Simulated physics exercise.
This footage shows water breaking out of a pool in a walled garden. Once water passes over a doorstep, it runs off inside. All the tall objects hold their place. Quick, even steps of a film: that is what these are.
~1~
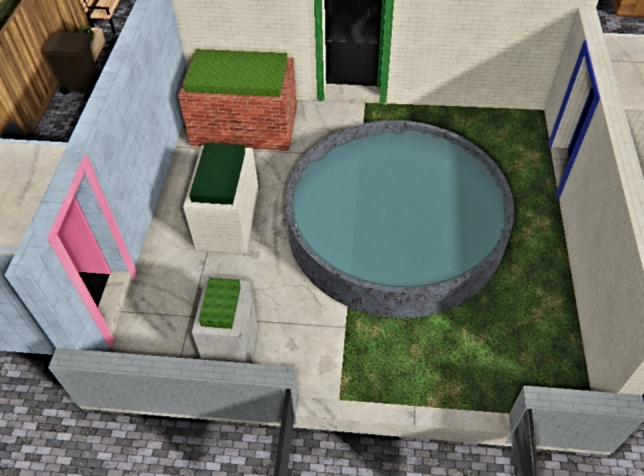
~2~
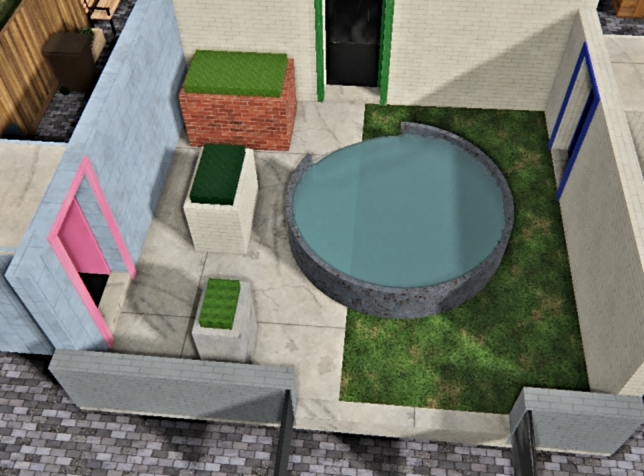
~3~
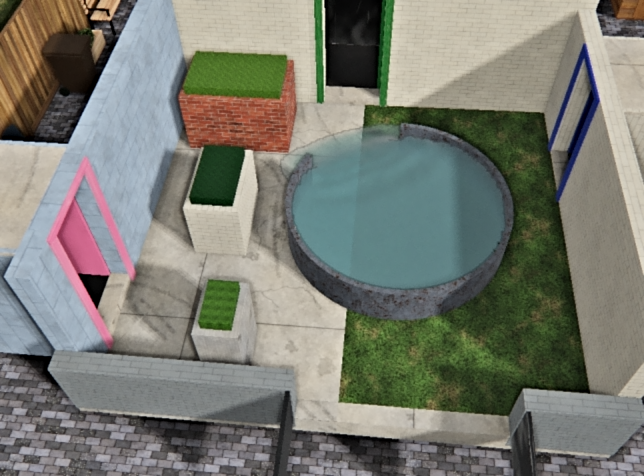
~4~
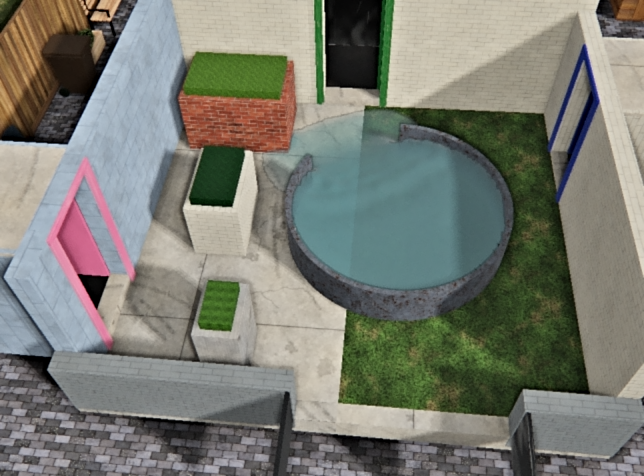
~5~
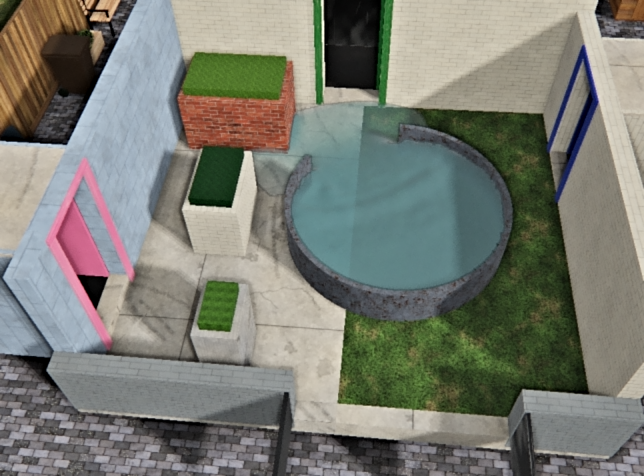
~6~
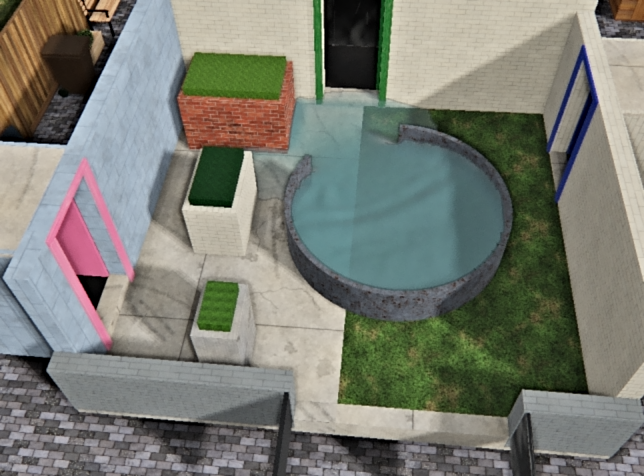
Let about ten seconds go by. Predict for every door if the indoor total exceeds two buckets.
In order: The pink door will respect the limit; the blue door will break the limit; the green door will break the limit.
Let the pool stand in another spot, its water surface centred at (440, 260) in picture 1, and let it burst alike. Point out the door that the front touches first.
Answer: The door marked green.
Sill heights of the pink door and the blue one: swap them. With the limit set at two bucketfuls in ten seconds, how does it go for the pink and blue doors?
Pink door: Admits more; blue door: Admits less.
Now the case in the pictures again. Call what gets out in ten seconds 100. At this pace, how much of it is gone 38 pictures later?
That comes to 70 per cent, as I work it out.
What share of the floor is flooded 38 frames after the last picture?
It comes to 80 per cent.
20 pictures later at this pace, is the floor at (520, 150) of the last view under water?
By then I'd expect it to be inundated.
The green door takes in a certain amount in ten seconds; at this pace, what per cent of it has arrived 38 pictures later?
Around 95 in a hundred.
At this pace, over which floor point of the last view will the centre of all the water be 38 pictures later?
The water centres close to (349, 206).
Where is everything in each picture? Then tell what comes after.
The first picture shows still water in the round tank at (398, 201).
In the second picture, the front is at a hidden place, out from the gap on the round tank's far side.
In the third picture, water pours out on the round tank's far side and has run to a hidden place.
In the fourth picture, the front is at (402, 118), out from the gap on the round tank's far side.
In the fifth picture, the front is at a hidden place, out from the gap on the round tank's far side.
In the sixth picture, water pours out on the round tank's far side and has run to a hidden place.
A moment on, water covers 20 % of the floor; the pink door not reached, the blue door not reached, the green door over two buckets in.
Next, water covers 30 % of the floor; the pink door not reached, the blue door not reached, the green door far over two buckets in.
Then, water covers 55 % of the floor; the pink door wet at the sill, nothing in, the blue door wet at the sill, nothing in, the green door far over two buckets in.
Later, water covers 80 % of the floor; the pink door wet at the sill, nothing in, the blue door over two buckets in, the green door far over two buckets in.
In the end, water covers 95 % of the floor; the pink door wet at the sill, nothing in, the blue door far over two buckets in, the green door far over two buckets in.
